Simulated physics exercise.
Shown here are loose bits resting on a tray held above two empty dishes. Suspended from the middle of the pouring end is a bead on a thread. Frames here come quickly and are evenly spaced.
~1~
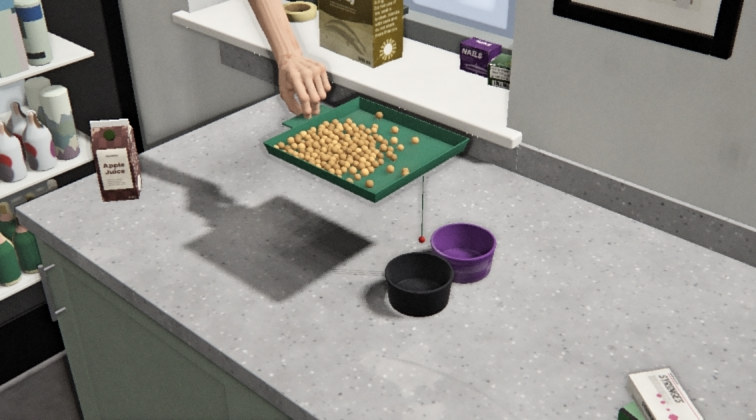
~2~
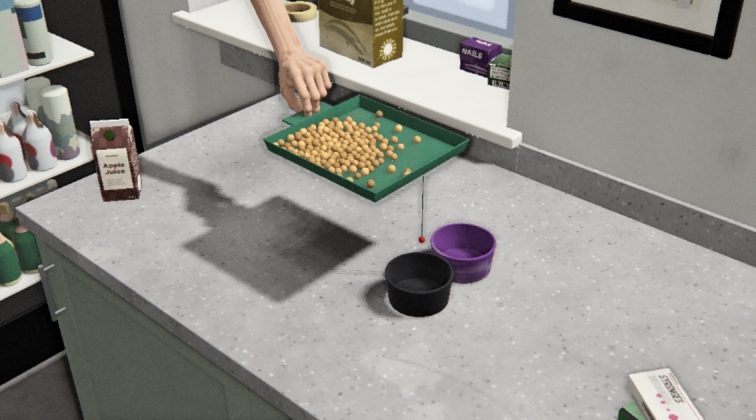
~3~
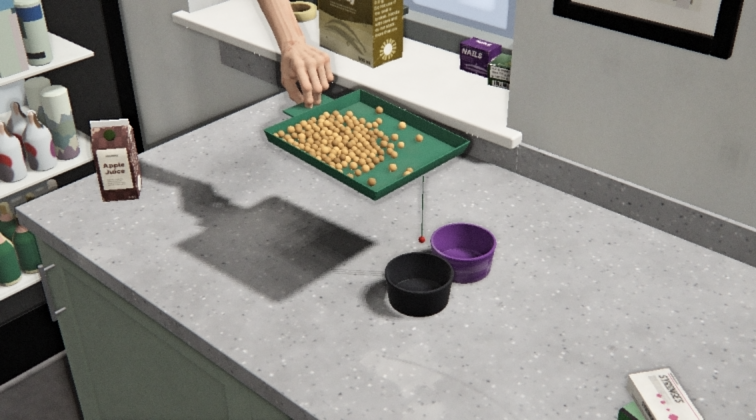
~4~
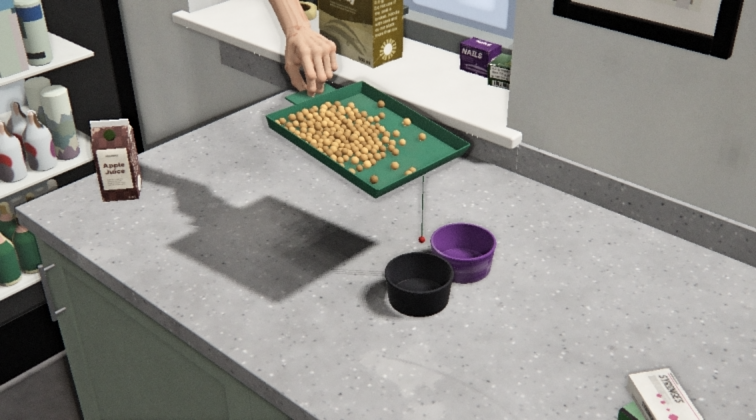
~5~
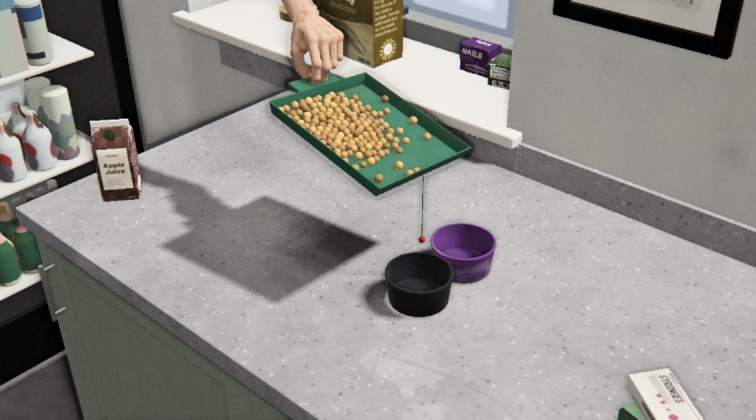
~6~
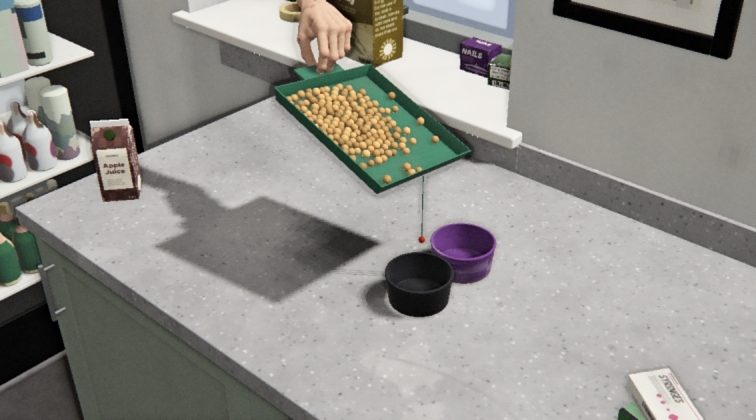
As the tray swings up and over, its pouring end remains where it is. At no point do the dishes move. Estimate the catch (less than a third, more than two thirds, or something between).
The way it goes, the dishes gather one to two thirds of the pieces.
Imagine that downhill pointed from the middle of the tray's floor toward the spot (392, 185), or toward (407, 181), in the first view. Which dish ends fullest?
Case 1 - the one at left; case 2 - the one at left.
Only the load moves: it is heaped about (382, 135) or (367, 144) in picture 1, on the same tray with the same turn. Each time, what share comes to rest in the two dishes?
Respectively 60 and 60 per cent.
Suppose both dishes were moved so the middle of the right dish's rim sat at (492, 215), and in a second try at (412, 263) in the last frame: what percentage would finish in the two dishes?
Roughly 60% on the first try and 0% on the second.
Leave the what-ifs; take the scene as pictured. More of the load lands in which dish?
That turns out to be the right.
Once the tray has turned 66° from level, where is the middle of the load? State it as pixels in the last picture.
Roughly at (455, 165).
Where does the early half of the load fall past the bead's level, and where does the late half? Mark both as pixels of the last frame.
The opening part goes through (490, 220); what follows goes through (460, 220).
Just after the last frame, tray tipped steeply; roughly two thirds on the tray; about a tenth in the right dish; just a few outside both; roughly a quarter in the air.
A moment on, tray tipped past a quarter turn; about a tenth on the tray; roughly half in the right dish; roughly a third outside both; about a tenth in the air.
Further on, tray tipped past a quarter turn; just a few in the left dish; roughly half in the right dish; roughly half outside both.
When it is over, tray tipped past a quarter turn; just a few in the left dish; roughly half in the right dish; roughly half outside both.
